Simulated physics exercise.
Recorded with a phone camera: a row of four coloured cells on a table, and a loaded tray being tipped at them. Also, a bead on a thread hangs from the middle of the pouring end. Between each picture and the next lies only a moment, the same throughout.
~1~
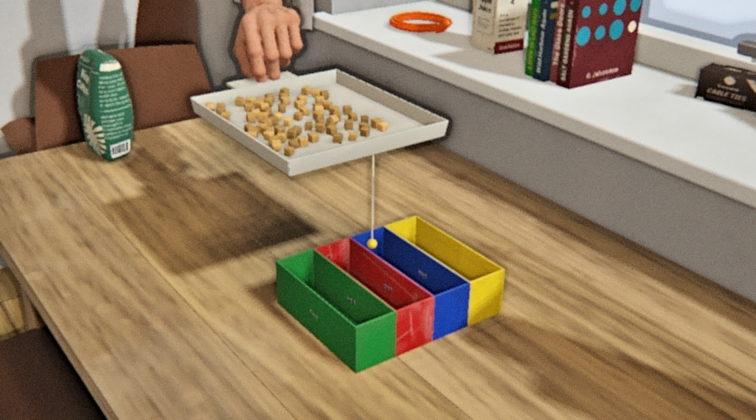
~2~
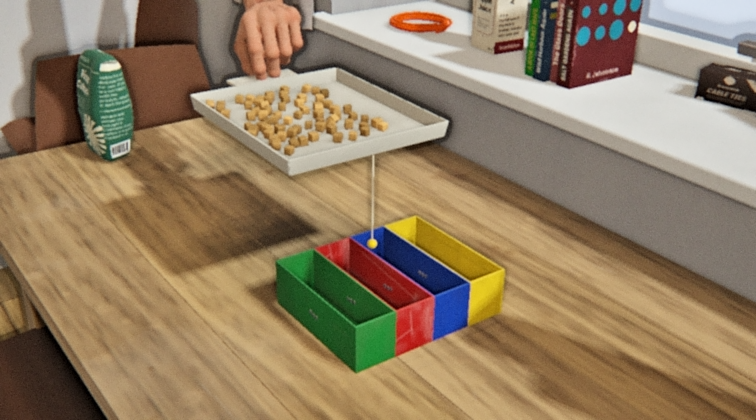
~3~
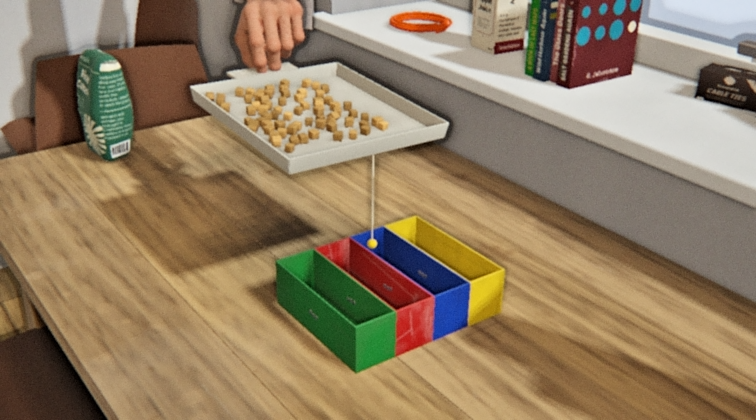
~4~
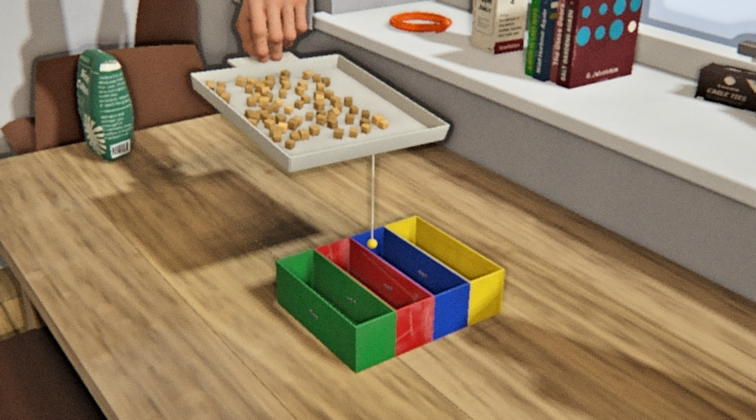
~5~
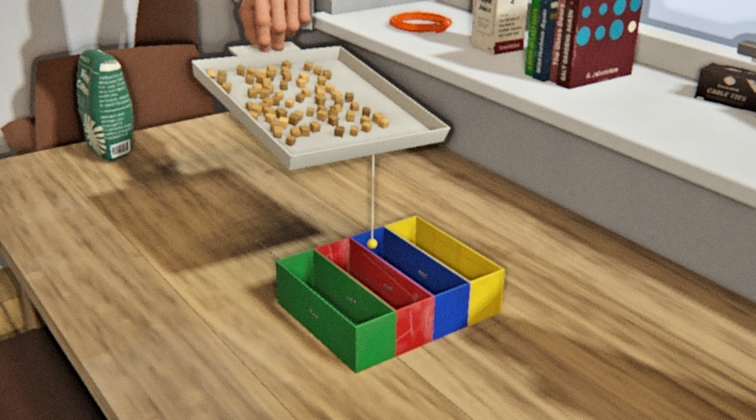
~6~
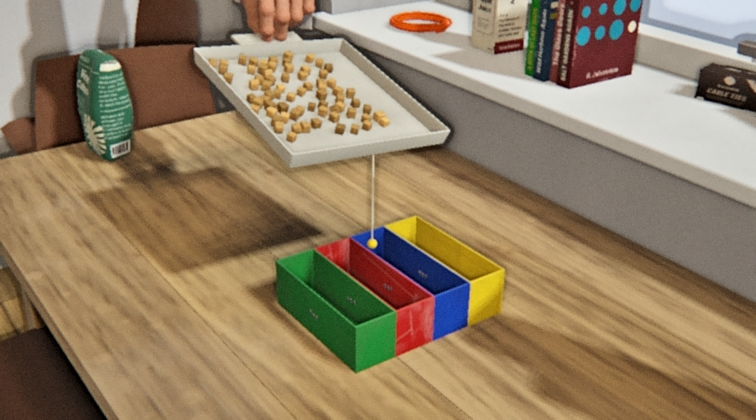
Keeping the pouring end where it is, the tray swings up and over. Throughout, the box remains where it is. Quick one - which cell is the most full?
The yellow one is.
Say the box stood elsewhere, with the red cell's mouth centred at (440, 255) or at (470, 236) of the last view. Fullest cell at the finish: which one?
The first position gives the red cell, and the second gives the green cell.
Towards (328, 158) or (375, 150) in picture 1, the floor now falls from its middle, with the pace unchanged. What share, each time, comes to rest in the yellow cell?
I'd expect around 0 in a hundred first and around 20 in a hundred second.
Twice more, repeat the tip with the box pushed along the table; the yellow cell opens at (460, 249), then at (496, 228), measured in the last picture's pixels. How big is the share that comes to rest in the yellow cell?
Close to 40 in a hundred, then close to 0 in a hundred.
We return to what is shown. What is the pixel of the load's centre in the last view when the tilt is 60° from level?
About (401, 136).
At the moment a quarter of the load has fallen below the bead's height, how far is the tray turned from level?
Near 75 degrees.
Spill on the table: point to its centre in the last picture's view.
The centre sits near (512, 289).
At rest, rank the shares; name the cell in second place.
Just behind the top cell comes the cell in blue.
Just after the last frame, tray tipped steeply; the larger part on the tray; about a tenth falling or outside the box.
A moment on, tray tipped right over; roughly two thirds on the tray; about a tenth in the yellow cell; about a tenth in the blue cell; just a few in the red cell; about a tenth falling or outside the box.
Further on, tray tipped past a quarter turn; roughly half in the yellow cell; roughly a quarter in the blue cell; about a tenth in the red cell; roughly a quarter falling or outside the box.
When it is over, tray tipped past a quarter turn; roughly half in the yellow cell; roughly a quarter in the blue cell; about a tenth in the red cell; not one in the green cell; roughly a quarter outside the box.
